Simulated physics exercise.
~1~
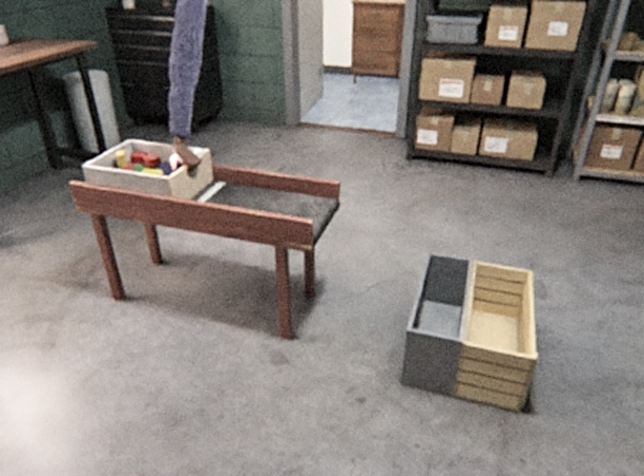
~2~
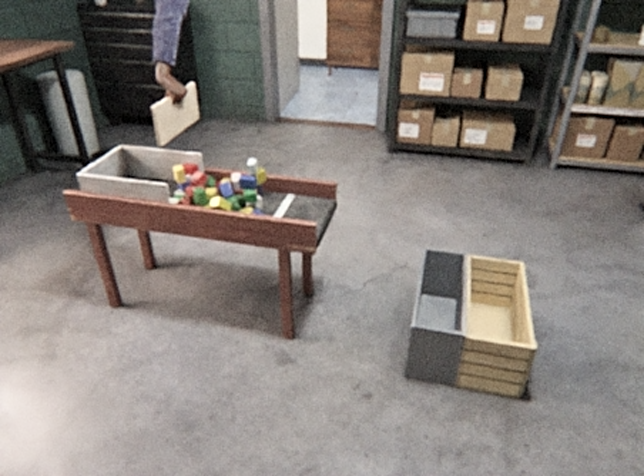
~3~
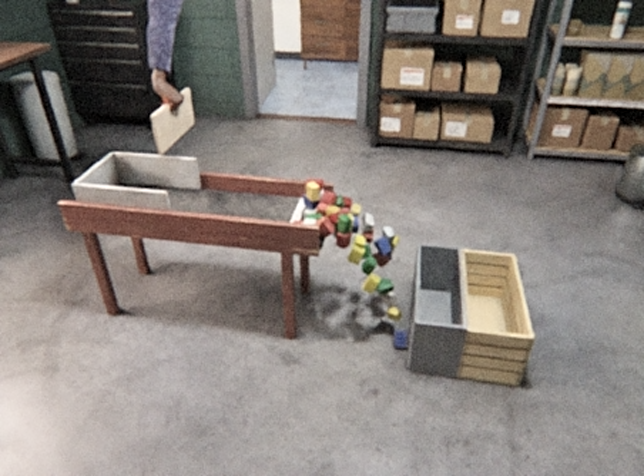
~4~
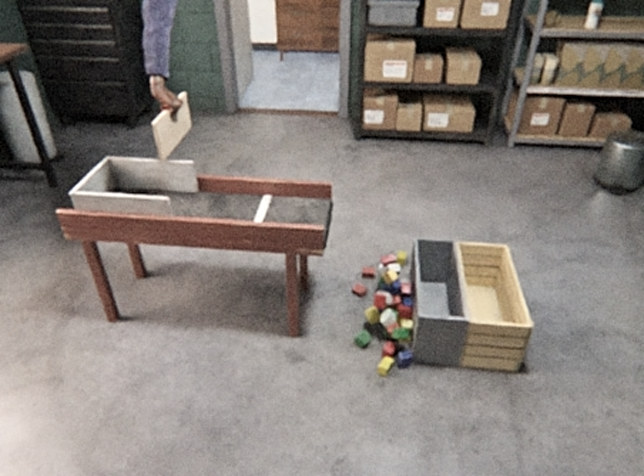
The footage shows a hand lifting a pale gate from a white pen on a raised belt, letting colourful toy bricks ride rightward and spill off the end. They drop short of the grey tub and wooden box, ending in a scattered heap on the floor beside the tub.
